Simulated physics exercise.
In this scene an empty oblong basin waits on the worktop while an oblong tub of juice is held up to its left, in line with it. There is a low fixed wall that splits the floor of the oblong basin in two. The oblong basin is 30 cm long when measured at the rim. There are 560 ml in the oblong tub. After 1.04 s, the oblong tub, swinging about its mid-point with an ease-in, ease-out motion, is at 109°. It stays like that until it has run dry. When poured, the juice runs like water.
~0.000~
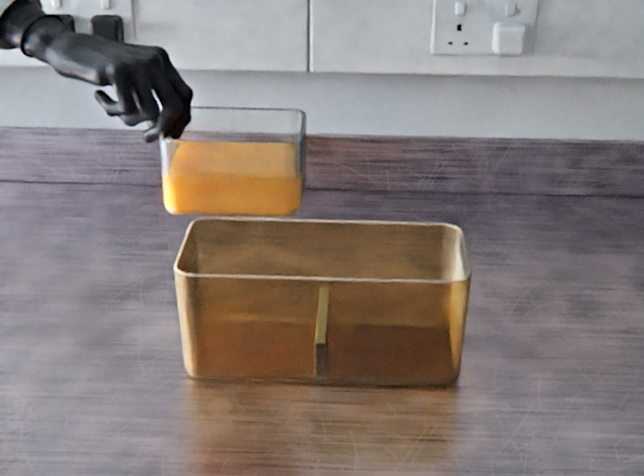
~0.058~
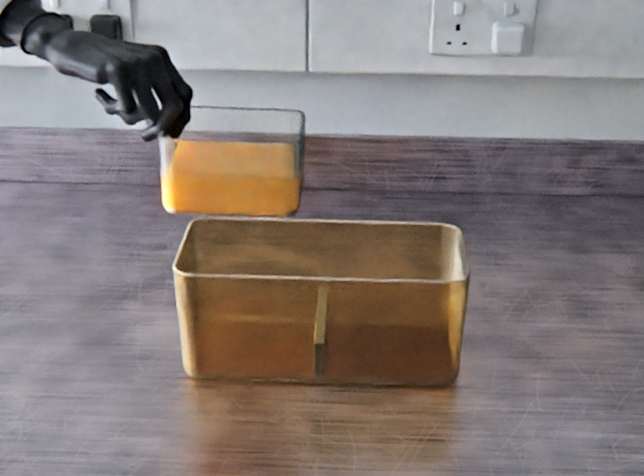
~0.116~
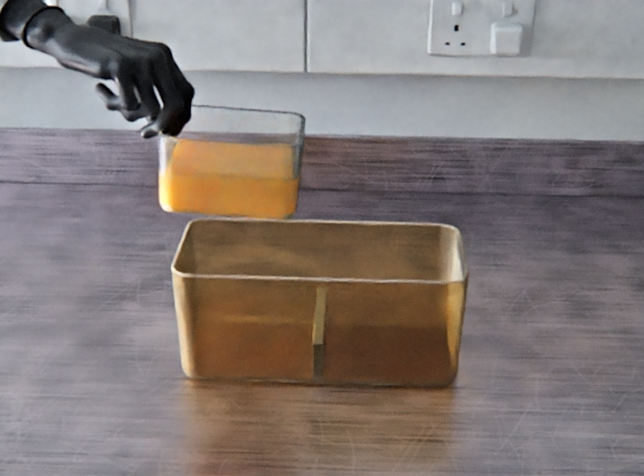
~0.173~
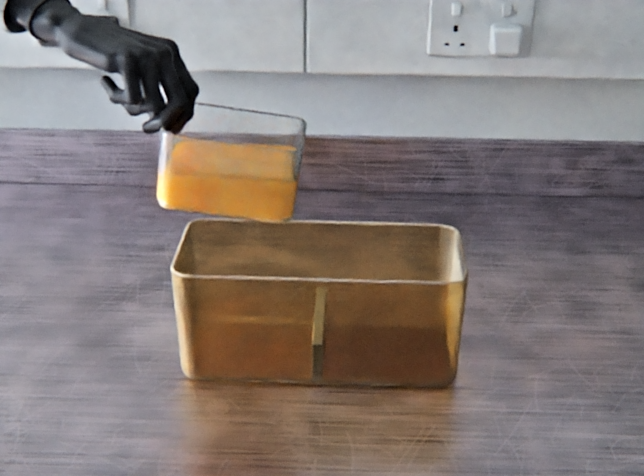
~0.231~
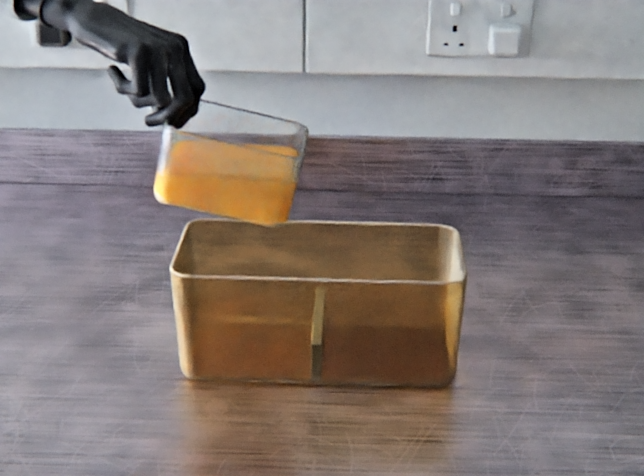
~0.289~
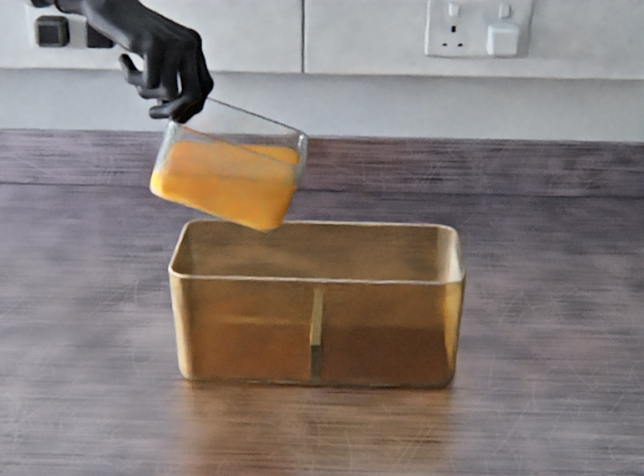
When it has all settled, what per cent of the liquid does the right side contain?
The right side contains about 65 per cent.
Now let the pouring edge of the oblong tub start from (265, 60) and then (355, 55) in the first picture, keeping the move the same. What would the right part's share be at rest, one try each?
The first try gives 50 percent and the second 95 percent.
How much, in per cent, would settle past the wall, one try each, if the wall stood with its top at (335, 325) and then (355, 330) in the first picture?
I'd put it at about 55 per cent for the first and about 40 per cent for the second.
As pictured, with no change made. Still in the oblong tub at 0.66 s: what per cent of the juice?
Close to 52 percent of the liquid remains at that time.
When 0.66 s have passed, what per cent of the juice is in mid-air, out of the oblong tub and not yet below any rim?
Some 28 % is the figure.
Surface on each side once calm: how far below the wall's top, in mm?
36 mm left, 26 mm right.
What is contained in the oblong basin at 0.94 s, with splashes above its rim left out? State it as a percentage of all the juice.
Roughly 82 percent of it.
By 0.66 s the tilt is 77° and 52 per cent is still to pour, 0 is left of the wall and 19 right of it.
By 0.94 s the tilt is 107° and 12 per cent is still to pour, 17 is left of the wall and 65 right of it.
By 1.23 s the tilt is 109° and 0 per cent is still to pour, 34 is left of the wall and 65 right of it.
By 1.54 s the tilt is 109° and 0 per cent is still to pour, 34 is left of the wall and 65 right of it.
At rest 34 per cent lies left of the wall, 65 right of it and 0 outside.
